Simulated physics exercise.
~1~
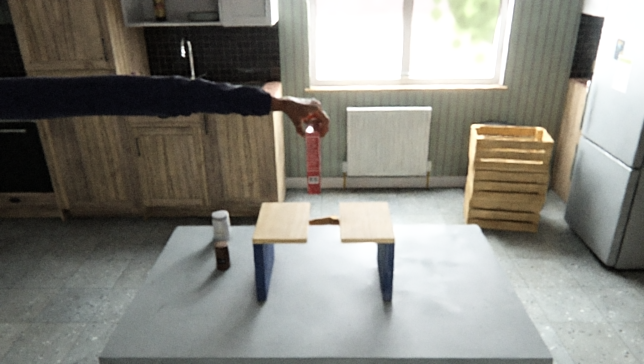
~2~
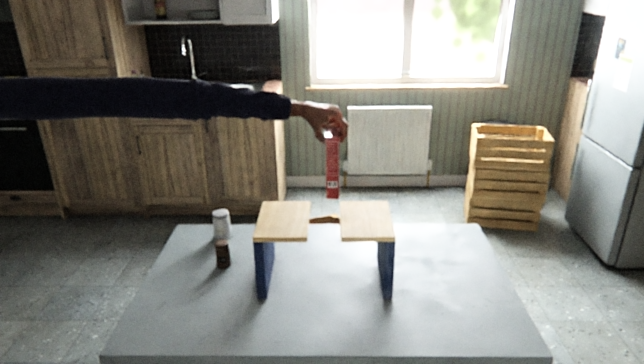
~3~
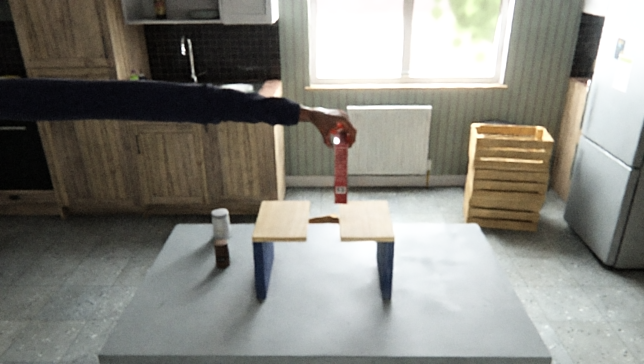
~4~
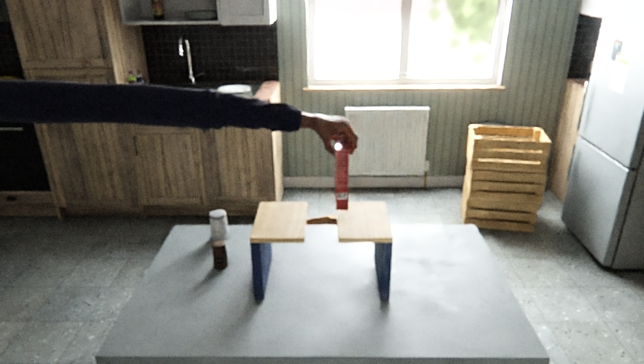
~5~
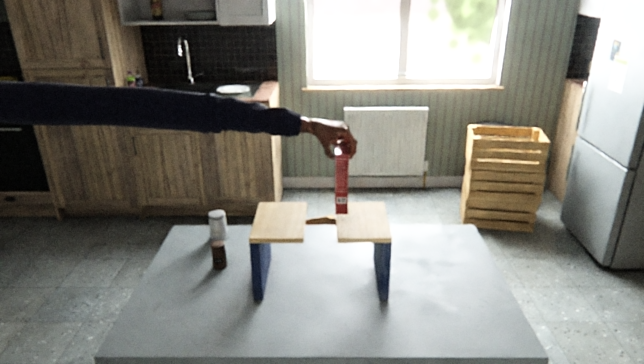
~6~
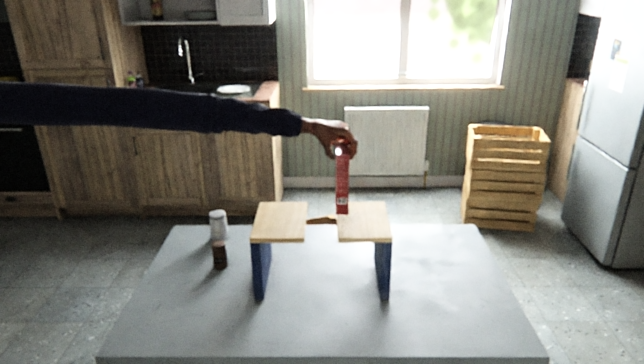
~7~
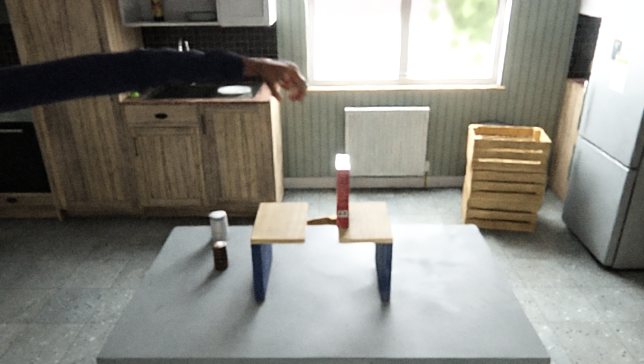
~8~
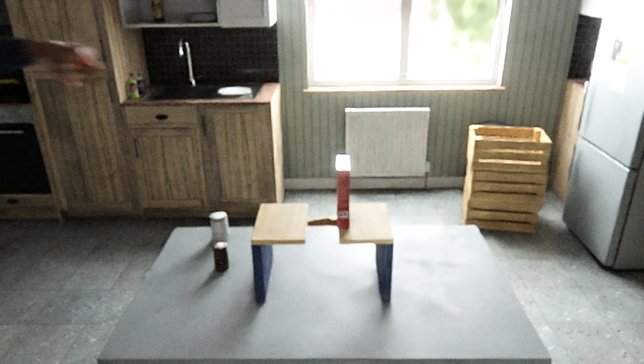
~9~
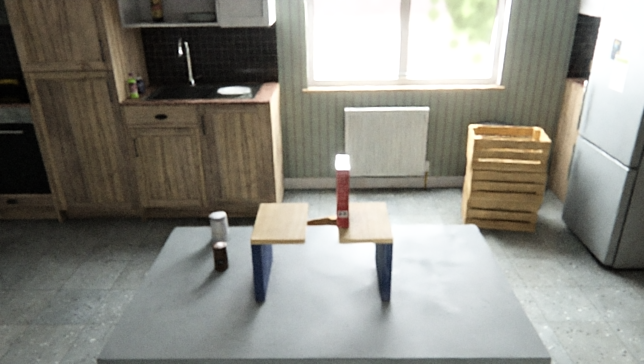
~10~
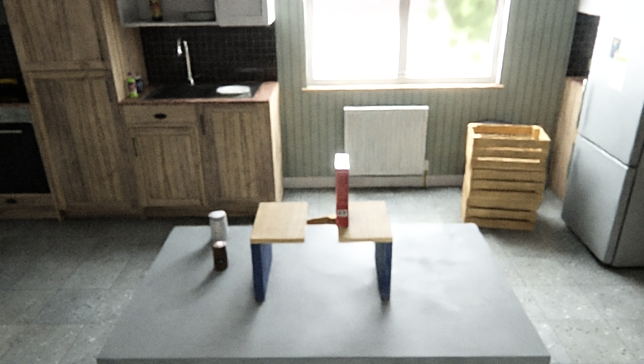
A hand reached in from the left, carried an upright red packet over a wooden-topped stand with a gap and let go, and the packet slipped slightly, then stayed caught upright at the gap as the arm withdrew.
